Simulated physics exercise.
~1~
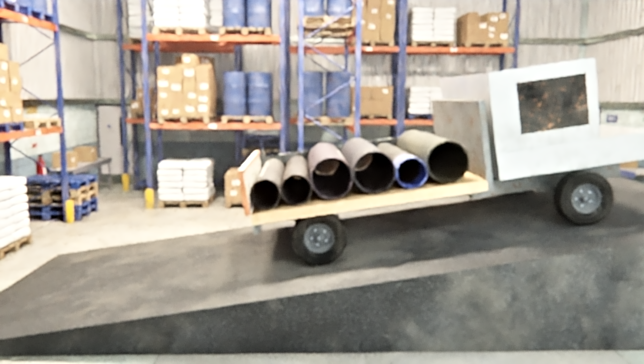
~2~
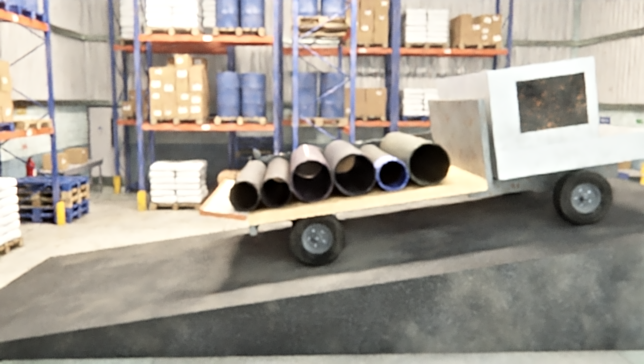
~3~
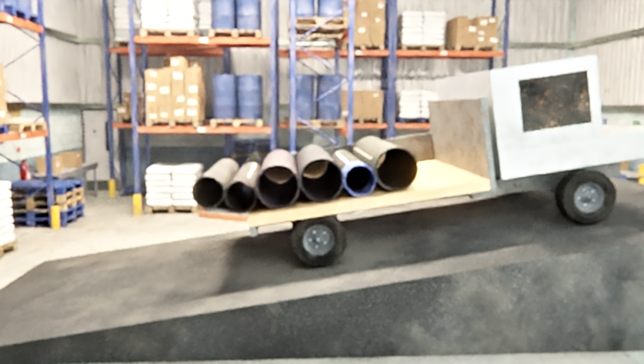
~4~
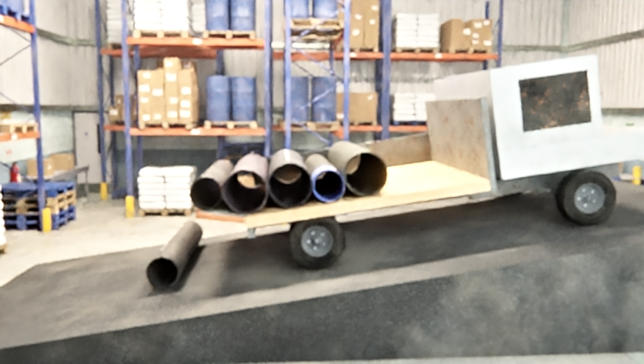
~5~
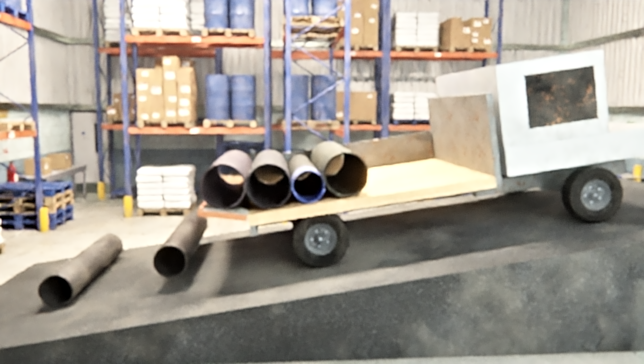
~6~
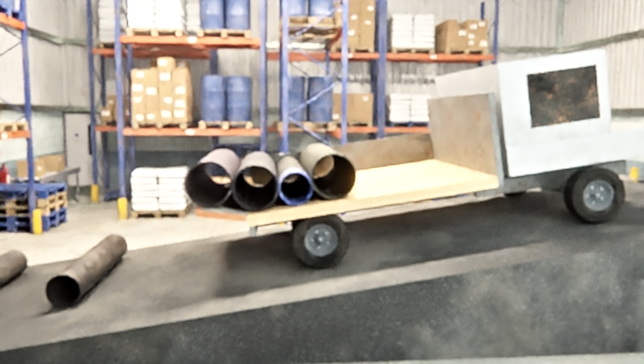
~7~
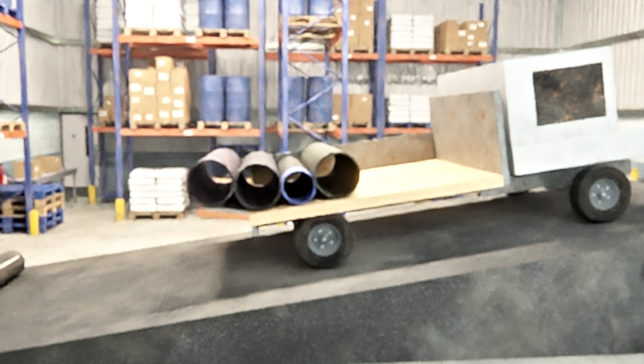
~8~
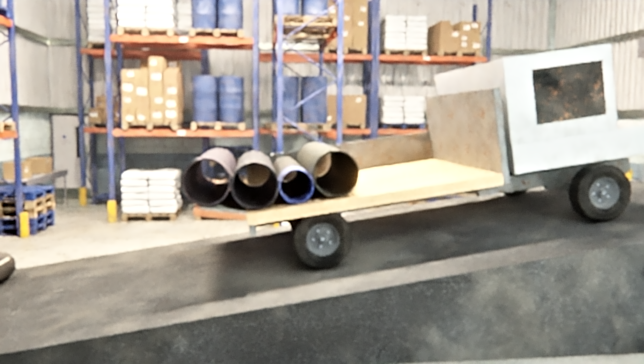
Six dark pipes, one of them blue, rolled left down the sloping bed of a parked truck in a warehouse, and two dropped off the end and rolled away down the ramp, while the blue one and three others came to rest on board.
